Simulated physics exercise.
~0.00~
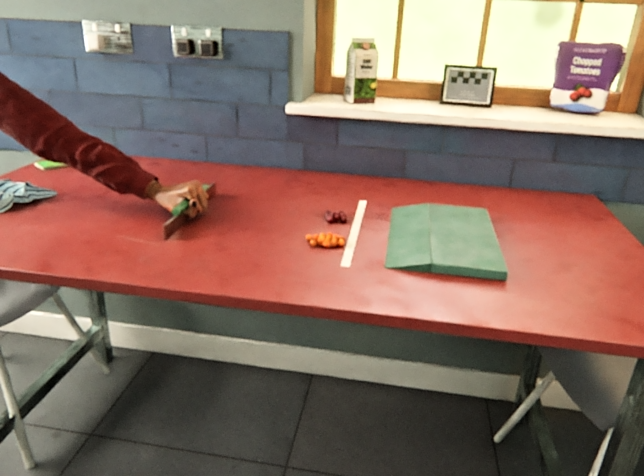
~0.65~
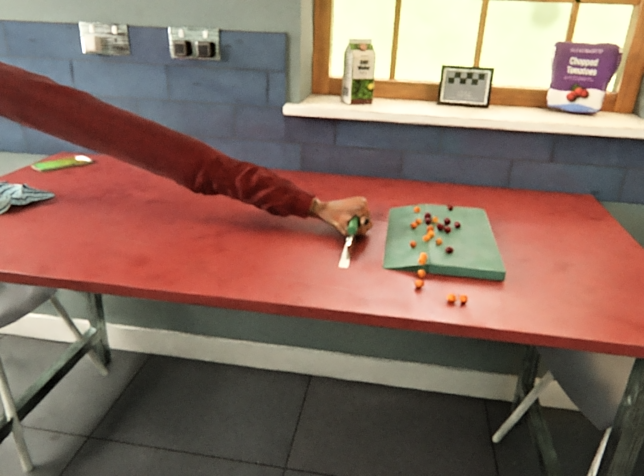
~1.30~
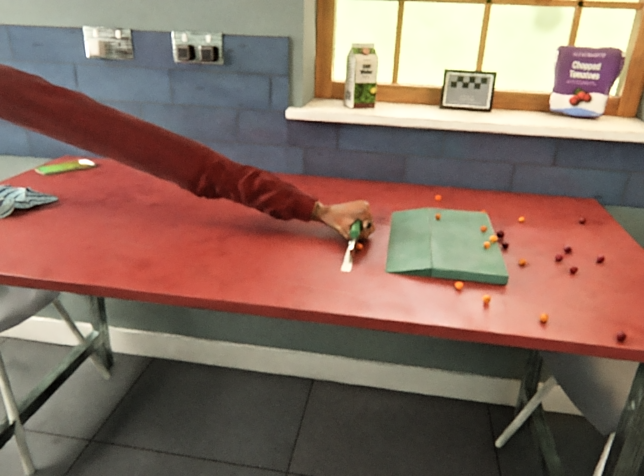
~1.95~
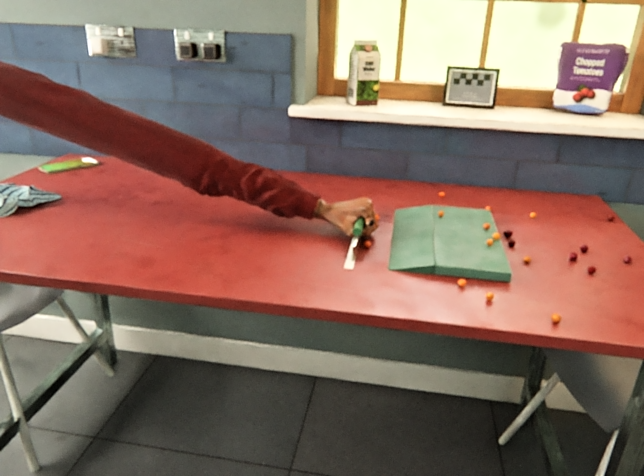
In a room with a blue brick wall and a bright window, a slightly swaying camera looks across a long red table. Near the middle lie a heap of orange balls and, behind it, a smaller dark purple heap, just left of a white tape strip and a green ramped slab. A hand in a dark red sleeve sweeps a scraper rightward and stops it at the tape. Both heaps scatter up over the slab. Most balls end beyond the slope, the purple ones largely farther right, while a few remain by the scraper.
